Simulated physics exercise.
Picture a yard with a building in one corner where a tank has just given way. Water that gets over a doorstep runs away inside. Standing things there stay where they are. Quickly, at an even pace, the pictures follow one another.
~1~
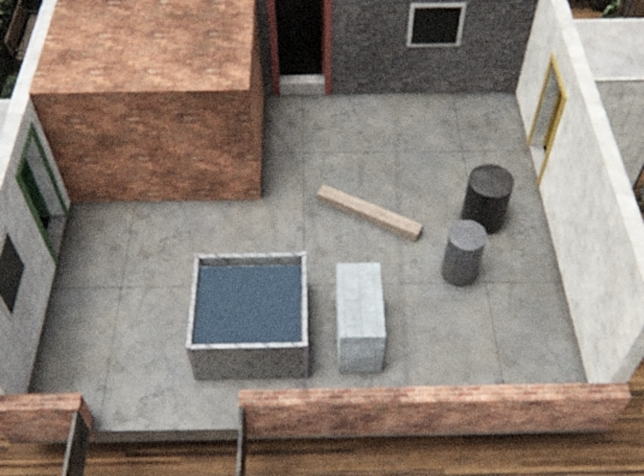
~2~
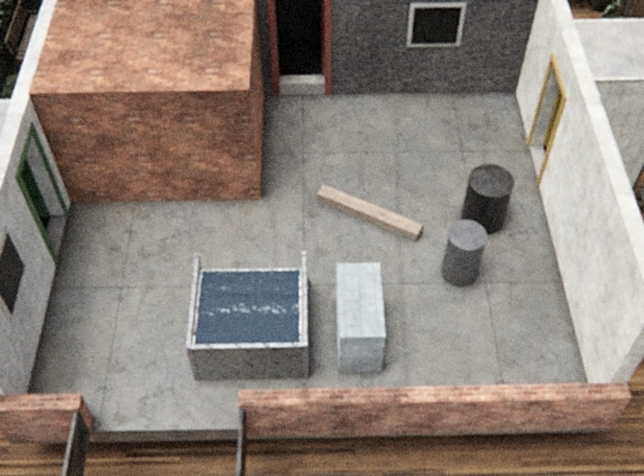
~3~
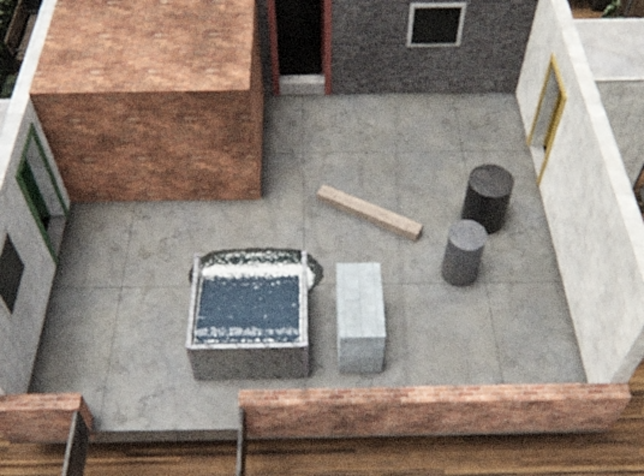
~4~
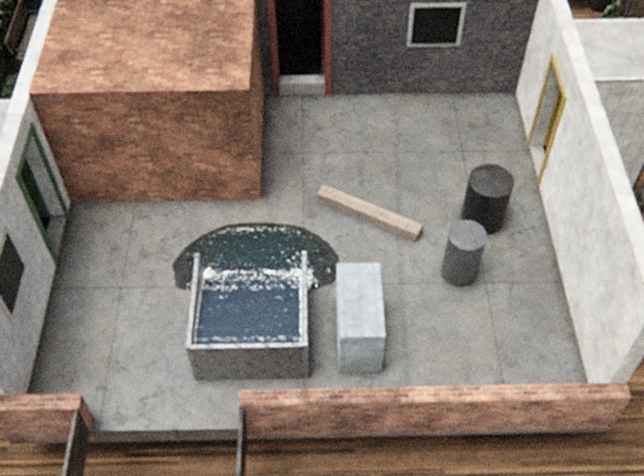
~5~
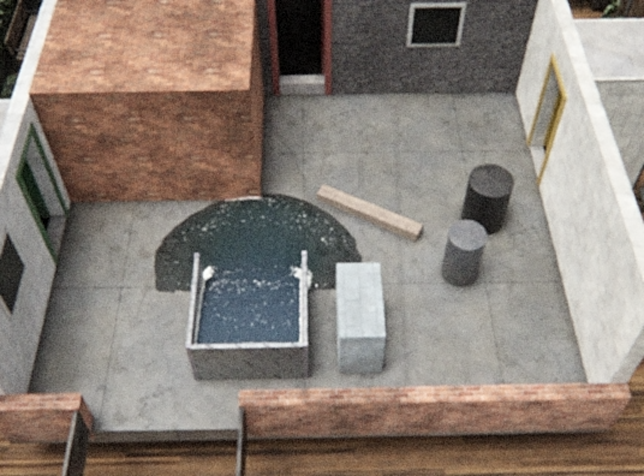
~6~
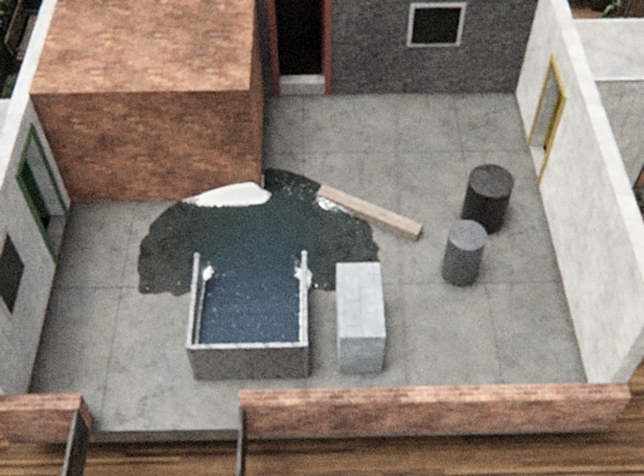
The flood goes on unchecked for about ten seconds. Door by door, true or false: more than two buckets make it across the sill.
Red door: False; yellow door: True; green door: True.
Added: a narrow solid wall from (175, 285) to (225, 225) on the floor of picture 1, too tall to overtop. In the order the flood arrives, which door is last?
That's the yellow door, I reckon.
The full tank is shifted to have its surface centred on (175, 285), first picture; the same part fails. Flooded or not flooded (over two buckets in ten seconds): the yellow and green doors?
The yellow door remains within limit and the green door tops the threshold.
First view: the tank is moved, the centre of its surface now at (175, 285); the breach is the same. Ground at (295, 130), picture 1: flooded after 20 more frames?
That spot ends up unaffected.
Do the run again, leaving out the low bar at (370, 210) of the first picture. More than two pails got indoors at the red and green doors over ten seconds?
Then: Red door lets less in; green door floods.
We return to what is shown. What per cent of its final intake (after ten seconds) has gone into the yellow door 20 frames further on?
Share at that point: Roughly 0 %.
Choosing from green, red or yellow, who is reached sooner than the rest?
I pick the red door.
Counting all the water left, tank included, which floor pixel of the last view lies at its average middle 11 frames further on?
At roughly (262, 218).
A moment on, water covers 25 % of the floor; the red door wet at the sill, nothing in, the yellow door not reached, the green door not reached.
Next, water covers 40 % of the floor; the red door wet at the sill, nothing in, the yellow door not reached, the green door under two buckets in.
Then, water covers 60 % of the floor; the red door wet at the sill, nothing in, the yellow door not reached, the green door over two buckets in.
Later, water covers 85 % of the floor; the red door wet at the sill, nothing in, the yellow door under two buckets in, the green door over two buckets in.
In the end, water covers 85 % of the floor; the red door wet at the sill, nothing in, the yellow door over two buckets in, the green door over two buckets in.
